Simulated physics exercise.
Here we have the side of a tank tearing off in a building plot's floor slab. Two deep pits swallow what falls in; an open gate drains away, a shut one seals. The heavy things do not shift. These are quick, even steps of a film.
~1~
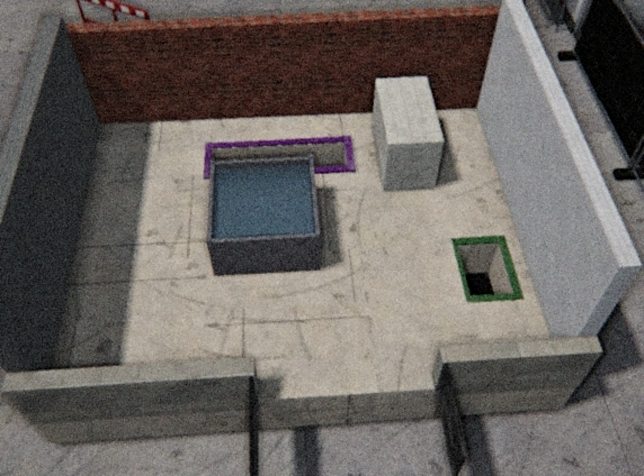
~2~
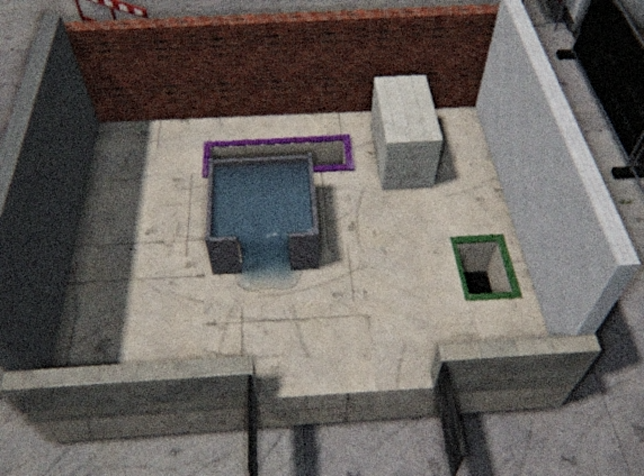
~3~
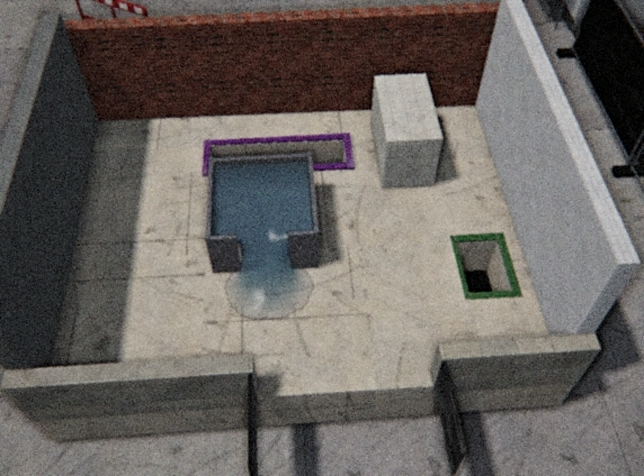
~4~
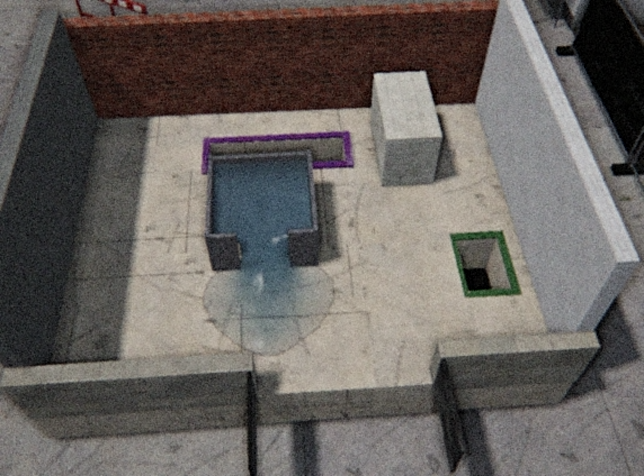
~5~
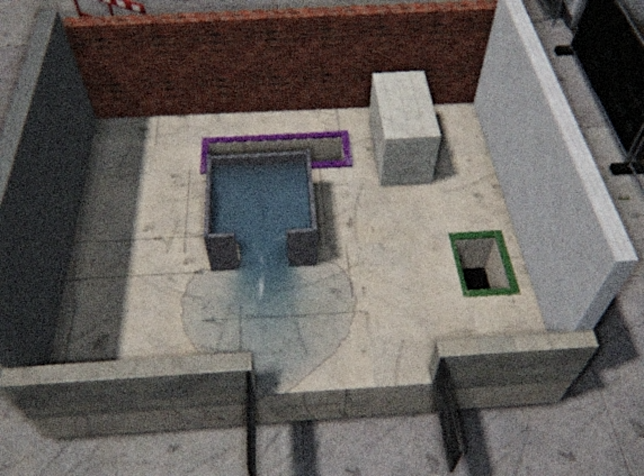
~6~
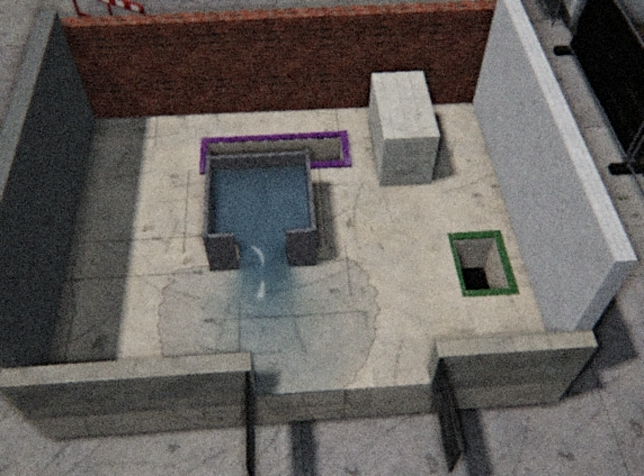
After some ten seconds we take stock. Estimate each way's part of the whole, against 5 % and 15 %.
In the end: The gate takes above 15 %; the purple pit takes not even 5 %; the green pit takes not even 5 %.
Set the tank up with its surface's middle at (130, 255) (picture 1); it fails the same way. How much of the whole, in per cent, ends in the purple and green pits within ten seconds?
Parts in a hundred: Purple 0, green 25.
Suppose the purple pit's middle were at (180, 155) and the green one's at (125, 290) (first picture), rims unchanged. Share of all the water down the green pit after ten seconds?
Per cent: Green 14.
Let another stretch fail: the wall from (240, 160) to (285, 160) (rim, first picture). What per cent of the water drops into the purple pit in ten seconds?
Parts in a hundred: Purple 75.
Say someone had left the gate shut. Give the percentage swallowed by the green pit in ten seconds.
Parts in a hundred: Green 30.
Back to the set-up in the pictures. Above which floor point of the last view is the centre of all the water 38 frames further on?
Roughly at (220, 252).
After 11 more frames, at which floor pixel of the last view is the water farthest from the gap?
Roughly at (533, 360).
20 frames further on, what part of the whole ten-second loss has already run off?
Roughly 60 per cent.
A moment on, water covers 20 % of the floor; the gate 10 %, the purple pit 0 %, the green pit 0 %.
Next, water covers 25 % of the floor; the gate 22 %, the purple pit 0 %, the green pit 0 %.
Then, water covers 35 % of the floor; the gate 33 %, the purple pit 0 %, the green pit 0 %.
Later, water covers 50 % of the floor; the gate 44 %, the purple pit 0 %, the green pit 1 %.
In the end, water covers 60 % of the floor; the gate 52 %, the purple pit 0 %, the green pit 2 %.
